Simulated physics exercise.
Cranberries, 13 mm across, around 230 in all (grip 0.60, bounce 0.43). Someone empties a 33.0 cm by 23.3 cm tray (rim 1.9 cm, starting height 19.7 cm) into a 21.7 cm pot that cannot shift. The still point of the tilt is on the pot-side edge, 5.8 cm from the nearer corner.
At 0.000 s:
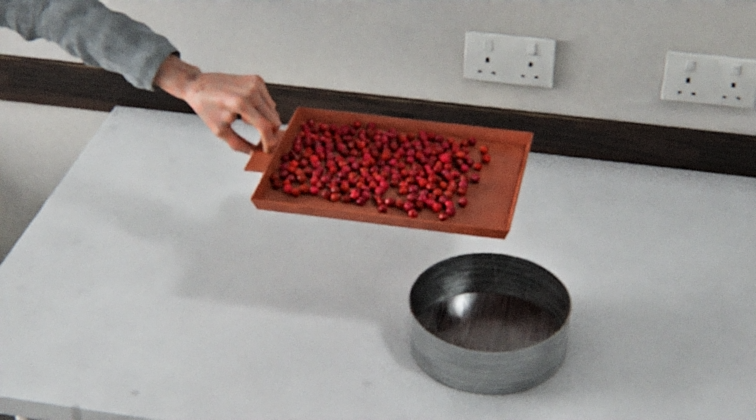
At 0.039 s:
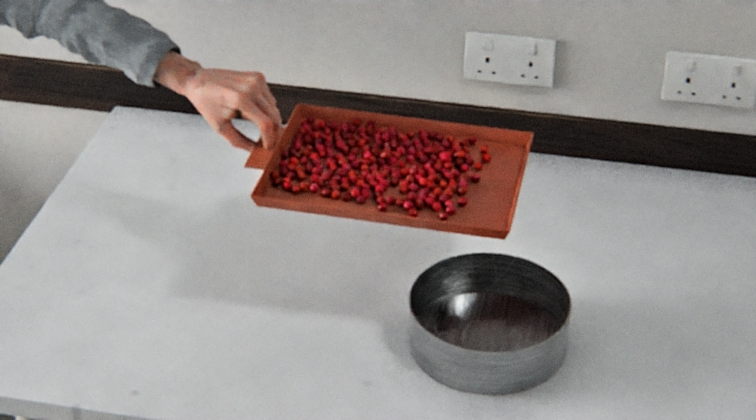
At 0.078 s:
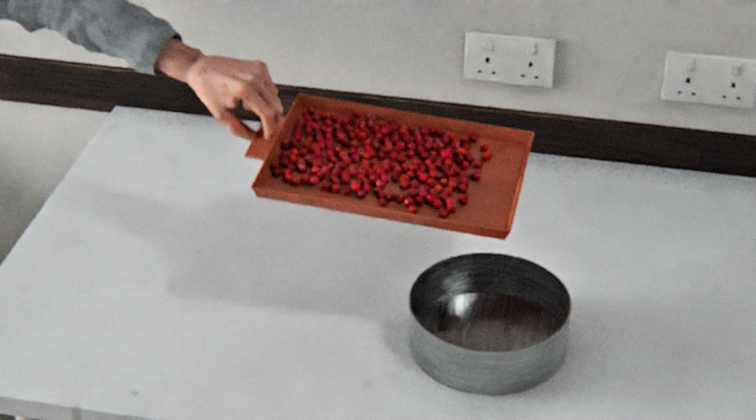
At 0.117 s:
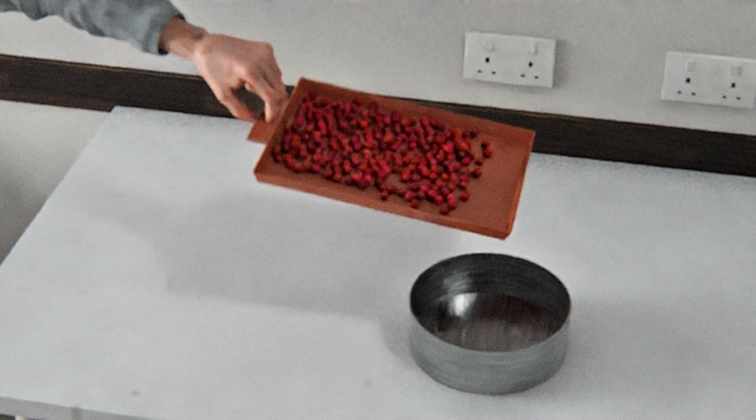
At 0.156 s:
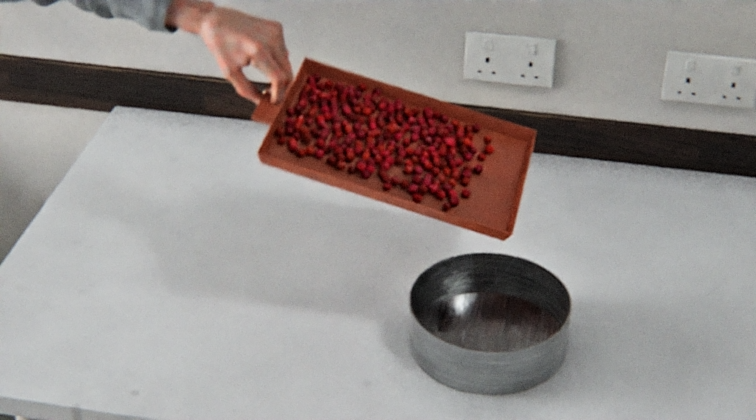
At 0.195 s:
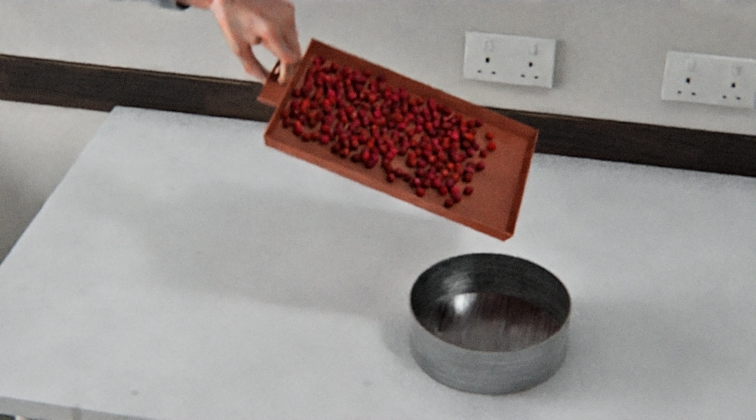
To begin with, a hand at the left holds an orange-brown tray of small red pieces nearly level above a white table, with a round, dark metal pot below at the right. The hand then raises the handle end, slowly at first, then faster, slanting the tray down toward the right while the pieces stay bunched on it.
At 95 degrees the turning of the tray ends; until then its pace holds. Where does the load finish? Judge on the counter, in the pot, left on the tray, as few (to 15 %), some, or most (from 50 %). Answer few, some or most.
Counter most, pot some, tray few.
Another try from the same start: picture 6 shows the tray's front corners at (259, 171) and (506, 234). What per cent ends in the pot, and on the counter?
Pot 90, counter 10.
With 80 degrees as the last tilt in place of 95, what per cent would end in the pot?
In that case some 25 per cent.
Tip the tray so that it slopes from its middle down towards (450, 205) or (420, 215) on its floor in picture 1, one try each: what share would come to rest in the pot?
Some 55 and 70 per cent.
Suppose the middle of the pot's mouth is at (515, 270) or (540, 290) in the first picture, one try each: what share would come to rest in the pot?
About 45 and 75 per cent.
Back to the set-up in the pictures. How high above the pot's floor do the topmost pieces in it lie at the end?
Roughly 2.5 cm.
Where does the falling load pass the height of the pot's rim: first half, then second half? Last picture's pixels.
First near (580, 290), later near (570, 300).
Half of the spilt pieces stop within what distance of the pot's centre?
About 22 cm.
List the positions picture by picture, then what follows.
The first picture shows tray tilt 0 degrees, front corners at (257, 197) and (505, 227); middle of the pieces at (381, 164); pot at (490, 300).
The second picture shows tray tilt 1 degrees, front corners at (257, 194) and (505, 227); middle of the pieces at (381, 162).
The third picture shows tray tilt 4 degrees, front corners at (257, 185) and (506, 228), lowest corner right front; middle of the pieces at (382, 156).
The fourth picture shows tray tilt 8 degrees, front corners at (259, 170) and (507, 229), lowest corner right front; middle of the pieces at (383, 147).
The fifth picture shows tray tilt 14 degrees, front corners at (264, 152) and (508, 230), lowest corner right front; middle of the pieces at (386, 136).
The sixth picture shows tray tilt 19 degrees, front corners at (270, 134) and (509, 231), lowest corner right front; middle of the pieces at (390, 125); pot at (490, 300). Its pace works out near 140 degrees a second.
After 0.46 s, tilt 56 degrees; the tray holds 100 %, the pot 0 %.
After 0.64 s, tilt 82 degrees; the tray holds 70 %, the pot 0 %.
Then, at 0.94 s, tilt 95 degrees; the tray holds 0 %, the pot 20 %.
At rest (1.7 s), counter 75 %, pot 25 %, tray 0 %.
